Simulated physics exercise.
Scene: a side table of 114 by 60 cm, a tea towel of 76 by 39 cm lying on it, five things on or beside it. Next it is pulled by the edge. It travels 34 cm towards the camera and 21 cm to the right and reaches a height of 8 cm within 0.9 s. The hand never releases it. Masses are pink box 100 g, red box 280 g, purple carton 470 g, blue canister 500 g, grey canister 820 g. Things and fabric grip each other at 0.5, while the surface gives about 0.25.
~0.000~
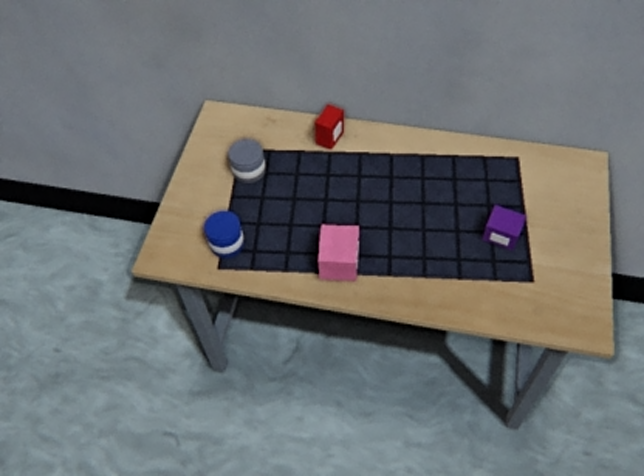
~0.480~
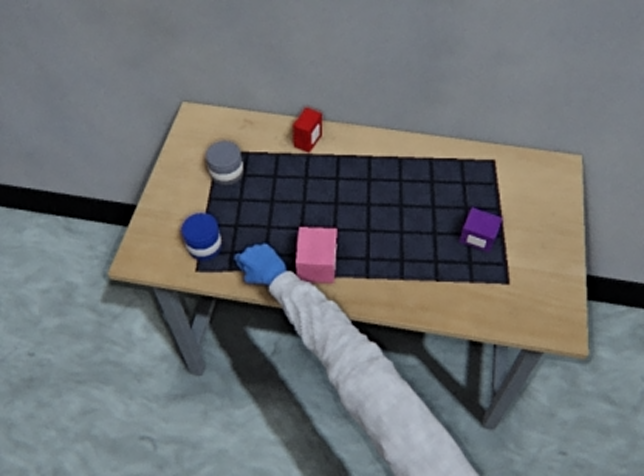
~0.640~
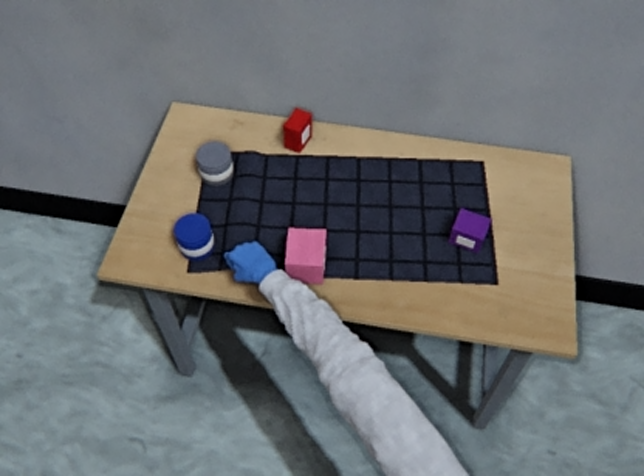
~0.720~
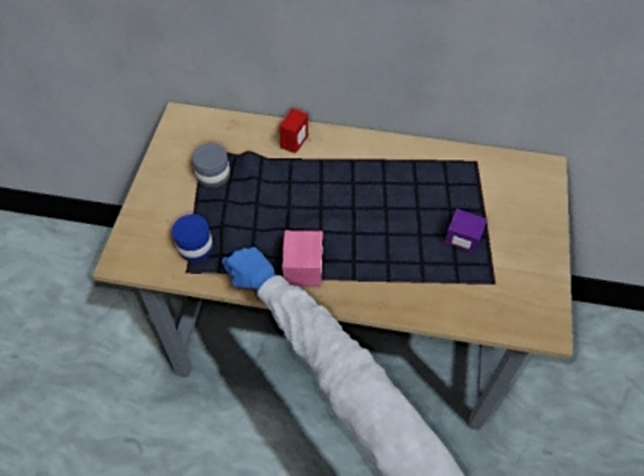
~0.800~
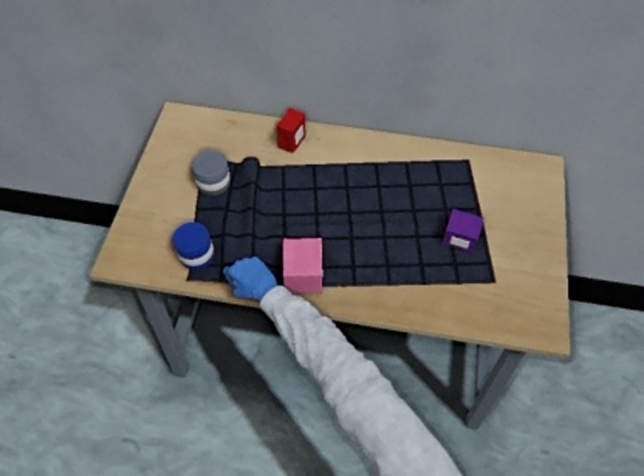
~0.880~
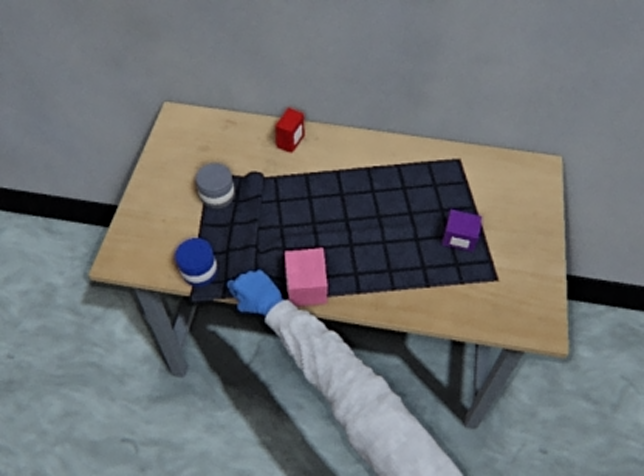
Gloved hand gripping a dark gridded cloth on a wooden table, bunching it and dragging it slightly nearer with canisters and pink box.
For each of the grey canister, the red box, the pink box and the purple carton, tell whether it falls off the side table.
Grey canister: Falls; red box: Stays; pink box: Falls; purple carton: Stays.
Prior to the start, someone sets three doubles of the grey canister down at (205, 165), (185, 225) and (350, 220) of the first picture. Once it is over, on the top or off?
Going through the three spots as listed: Holds its spot, holds its spot and ends up off the top.
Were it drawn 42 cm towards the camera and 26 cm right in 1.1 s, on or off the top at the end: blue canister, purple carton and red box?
Result - blue canister: Gone, purple carton: Still on top, red box: Still on top.
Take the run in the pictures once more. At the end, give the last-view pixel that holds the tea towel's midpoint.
About (321, 326).
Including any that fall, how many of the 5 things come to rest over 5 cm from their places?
The answer is 4 of them.
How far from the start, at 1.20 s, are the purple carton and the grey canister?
Purple carton 4 cm, grey canister 30 cm.
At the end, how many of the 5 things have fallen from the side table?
3 in all.
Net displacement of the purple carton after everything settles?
Net shift, approx.: Purple carton = 10 cm.
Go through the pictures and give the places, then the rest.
In the first frame, grey canister (245, 151); red box (329, 116); pink box (339, 243); purple carton (507, 220); tea towel corners (217, 269) (519, 157) (534, 283).
In the second frame, tea towel corners (495, 160) (510, 284); grip (246, 270).
In the third frame, blue canister (192, 227); tea towel corners (484, 161) (499, 285); grip (236, 269).
In the fourth frame, pink box (303, 249); blue canister (190, 228); grey canister (209, 155); tea towel corners (477, 161) (496, 285); grip (234, 274).
In the fifth frame, pink box (303, 256); blue canister (191, 236); grey canister (209, 163); tea towel corners (469, 160) (496, 283); grip (235, 284).
In the sixth frame, grey canister (214, 176); red box (290, 119); pink box (306, 268); purple carton (465, 223); tea towel corners (460, 159) (499, 281); grip (239, 297).
At 1.0 s, 90 % of the tea towel is still over the top; grey canister 19 cm off its start, pink box 15 cm off its start, blue canister 19 cm off its start.
At 1.2 s, 75 % of the tea towel is still over the top; grey canister 31 cm off its start, pink box 23 cm off its start, purple carton 4 cm off its start.
At 1.4 s, 60 % of the tea towel is still over the top; grey canister 40 cm off its start at (236, 285), pink box 31 cm off its start at (353, 368), purple carton 9 cm off its start at (445, 247).
At 1.5 s, 50 % of the tea towel is still over the top; grey canister over the edge, pink box over the edge, purple carton 12 cm off its start.
At 3.1 s, 45 % of the tea towel is still over the top; grey canister over the edge, pink box over the edge, purple carton 12 cm off its start at (439, 258), red box 0 cm off its start at (290, 119).
